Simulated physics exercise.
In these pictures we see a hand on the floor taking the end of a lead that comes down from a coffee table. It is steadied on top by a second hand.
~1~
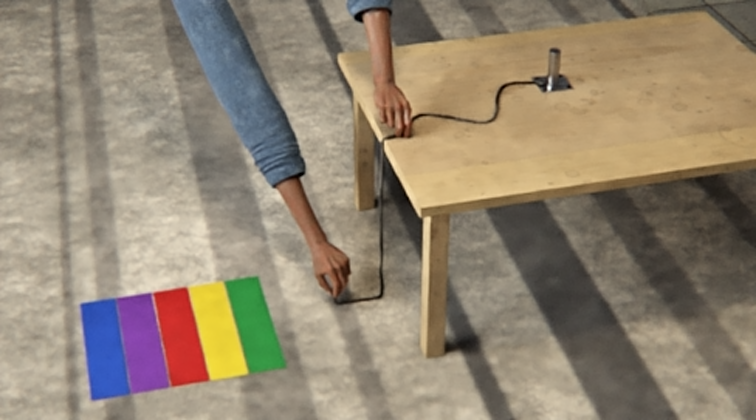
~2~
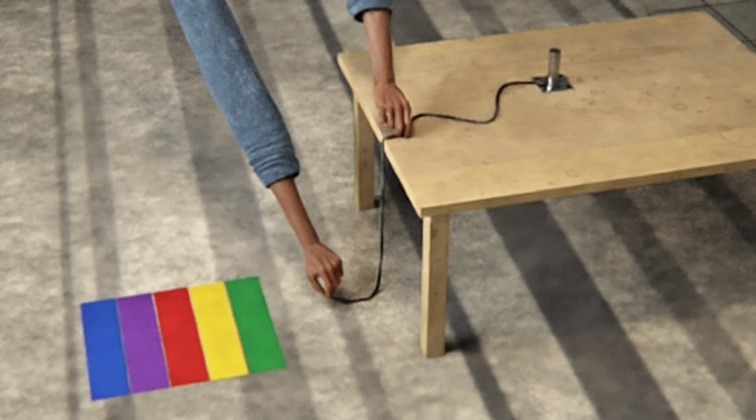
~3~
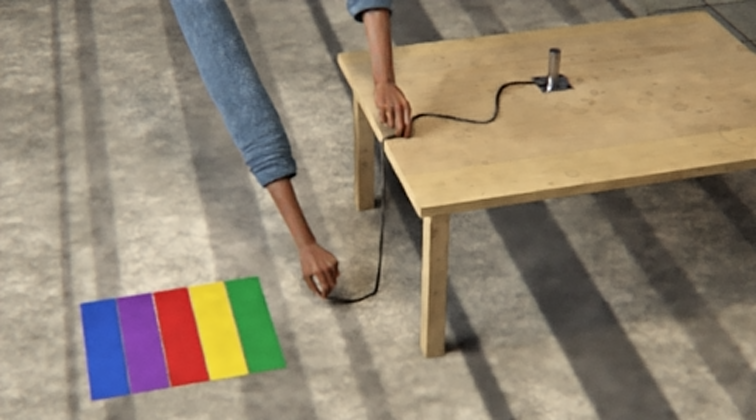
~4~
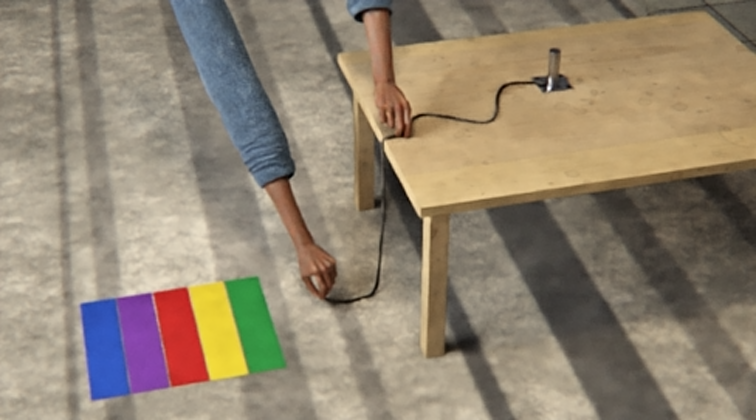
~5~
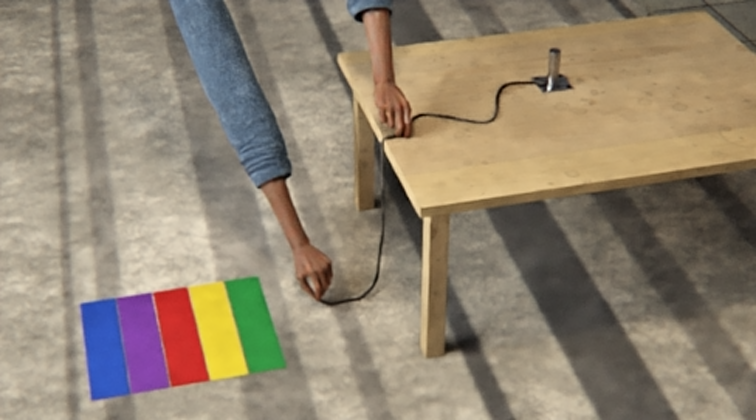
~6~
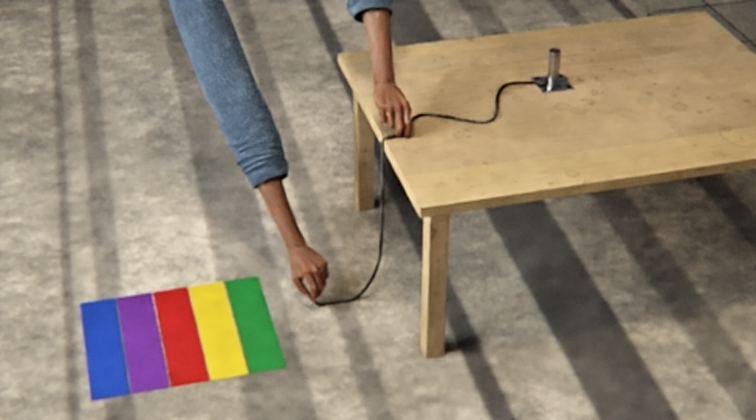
A hand near the floor drew the end of a black cord slightly left toward a panel of coloured stripes, while the other hand stayed at the edge of a wooden table.
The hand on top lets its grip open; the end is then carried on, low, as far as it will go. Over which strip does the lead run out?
Over the purple strip.
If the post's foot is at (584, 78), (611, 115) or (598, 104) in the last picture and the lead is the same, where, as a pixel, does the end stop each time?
In order, near (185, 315), (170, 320) and (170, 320).
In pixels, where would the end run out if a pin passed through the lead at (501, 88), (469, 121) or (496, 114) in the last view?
It would sit near (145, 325) the first time, (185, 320) the second and (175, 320) the third.
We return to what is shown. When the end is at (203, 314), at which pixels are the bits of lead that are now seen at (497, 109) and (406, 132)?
At (468, 107), then (373, 163).
Soon after, end near (203, 314); over yellow.
Then, end near (163, 321); over red.
At full stretch, end near (138, 325); over purple. It gets as far as the purple strip.
